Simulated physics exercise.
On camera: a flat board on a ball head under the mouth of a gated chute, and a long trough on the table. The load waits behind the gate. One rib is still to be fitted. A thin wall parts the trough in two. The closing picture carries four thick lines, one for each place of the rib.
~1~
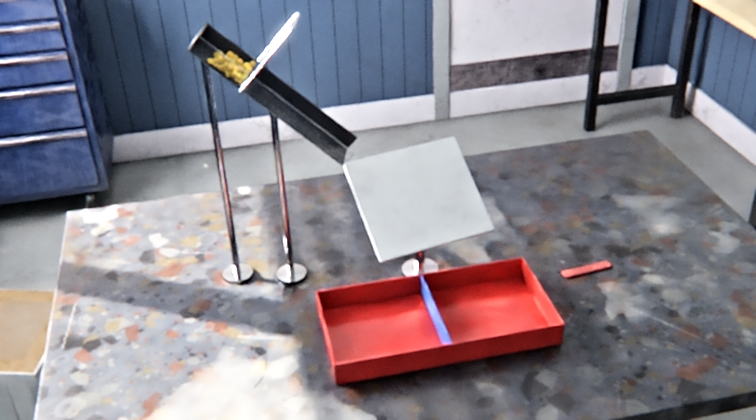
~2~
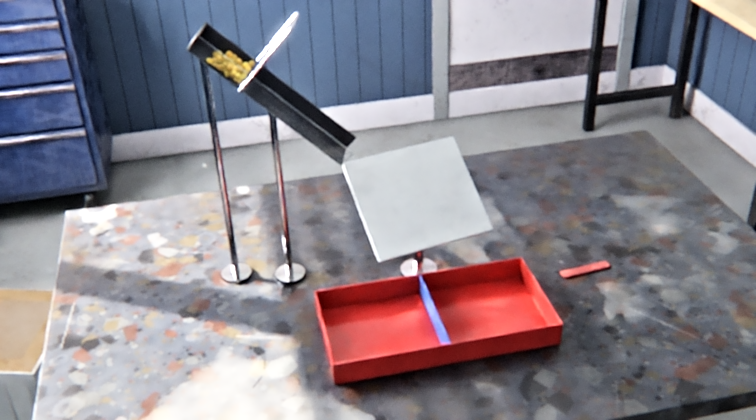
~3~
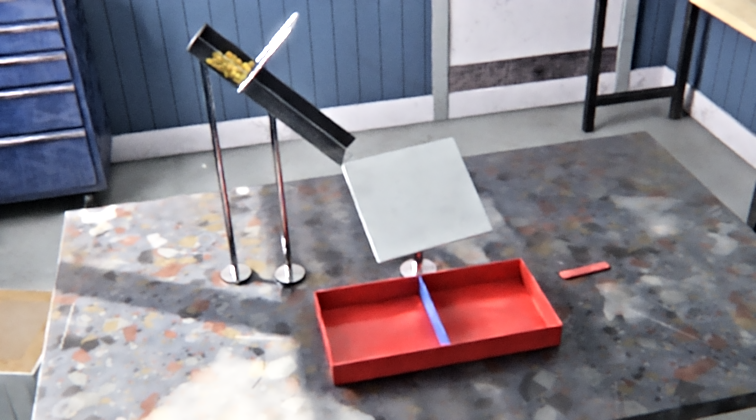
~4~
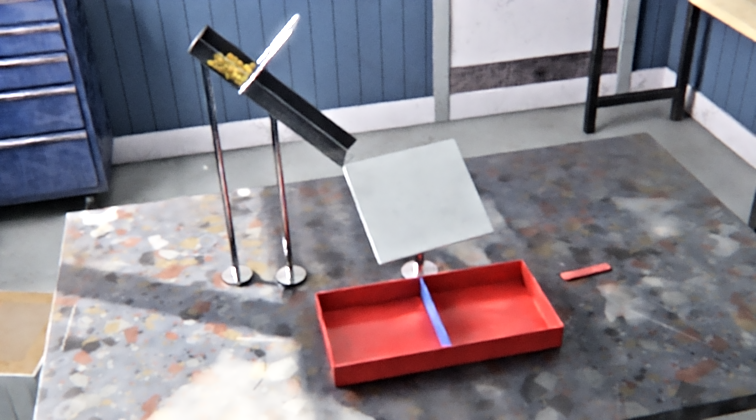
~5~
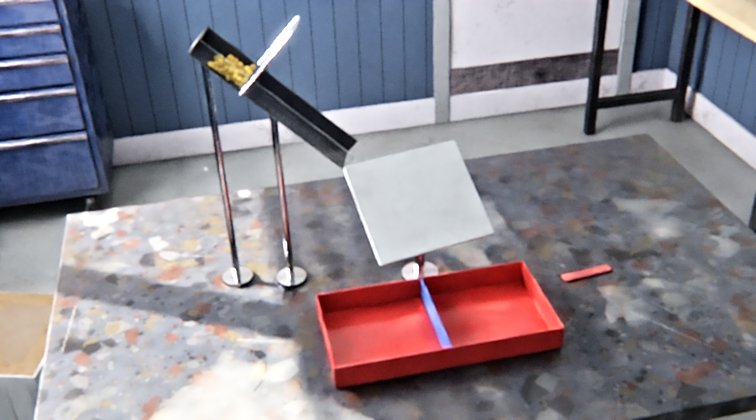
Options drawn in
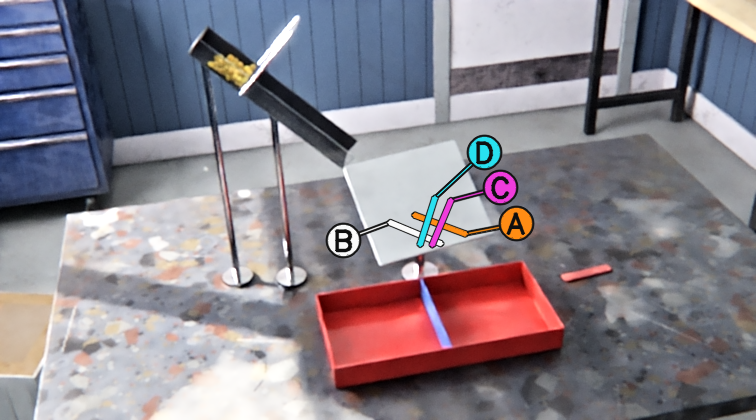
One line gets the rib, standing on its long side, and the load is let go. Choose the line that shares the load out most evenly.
C works best here.
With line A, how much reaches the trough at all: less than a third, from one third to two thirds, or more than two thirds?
It is more than two thirds.
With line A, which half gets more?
Right.
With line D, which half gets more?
More lands on the left.
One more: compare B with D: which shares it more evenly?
The answer is D.
On the marked copy, line A from (414, 215) to (465, 233); line B from (390, 222) to (440, 243); line C from (450, 200) to (432, 244); line D from (434, 198) to (420, 244).
If A is chosen, of what is caught, only a few in the left half, all but a few in the right.
If B is chosen, of what is caught, none at all in the left half, the whole lot in the right.
If C is chosen, of what is caught, close to a third in the left half, close to two thirds in the right.
If D is chosen, of what is caught, the bulk in the left half, close to a quarter in the right.
